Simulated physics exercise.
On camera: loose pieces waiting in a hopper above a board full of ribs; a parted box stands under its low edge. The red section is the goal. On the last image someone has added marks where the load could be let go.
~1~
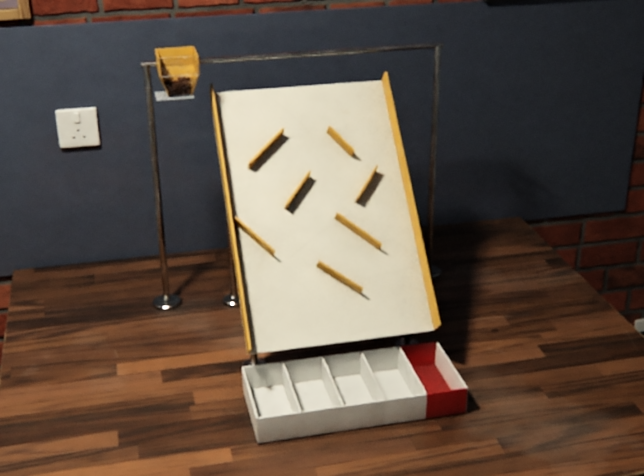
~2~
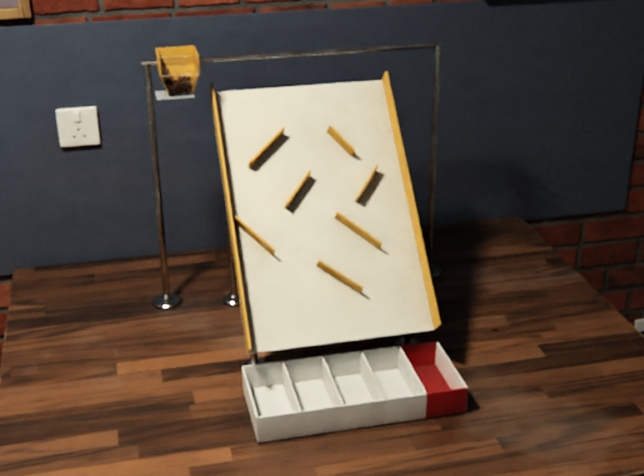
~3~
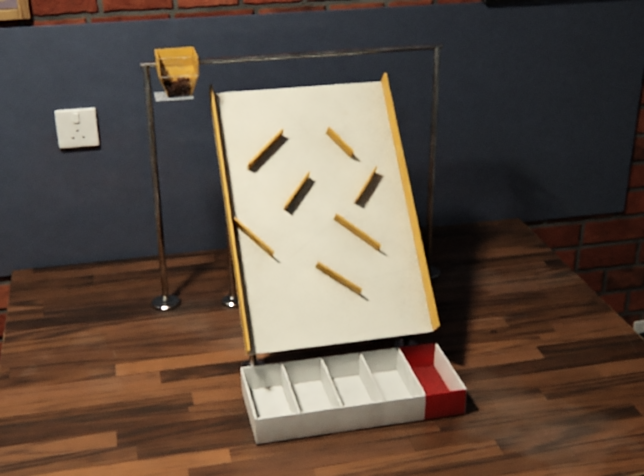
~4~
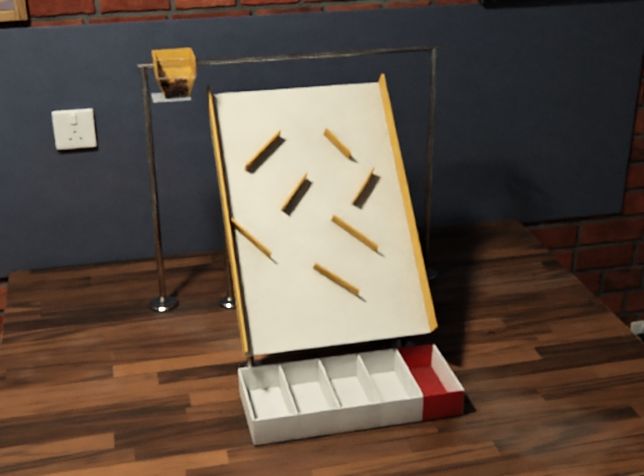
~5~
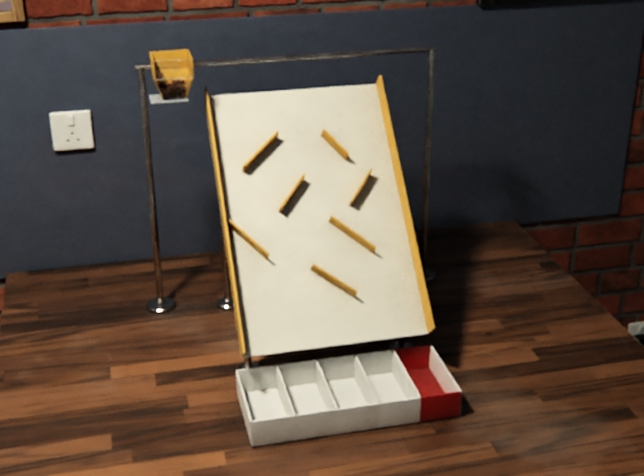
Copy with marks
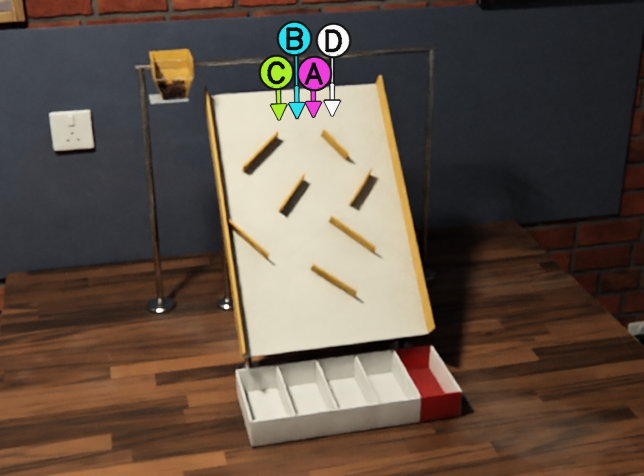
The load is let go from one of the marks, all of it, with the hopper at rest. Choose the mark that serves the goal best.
D is best.
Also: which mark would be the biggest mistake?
C it is.
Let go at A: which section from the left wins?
The fifth from the left.
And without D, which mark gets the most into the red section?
It is A.
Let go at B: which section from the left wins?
The fifth.
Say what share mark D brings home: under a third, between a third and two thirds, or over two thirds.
Over two thirds.
On the marked copy, mark A meets the board at (313, 111); mark B meets the board at (296, 112); mark C meets the board at (278, 114); mark D meets the board at (332, 109).
If A is chosen, the larger part in the red section, roughly a quarter in other sections.
If B is chosen, roughly two thirds in the red section, roughly a third in other sections.
If C is chosen, roughly a quarter in the red section, roughly two thirds in other sections.
If D is chosen, almost all in the red section, about a tenth in other sections.
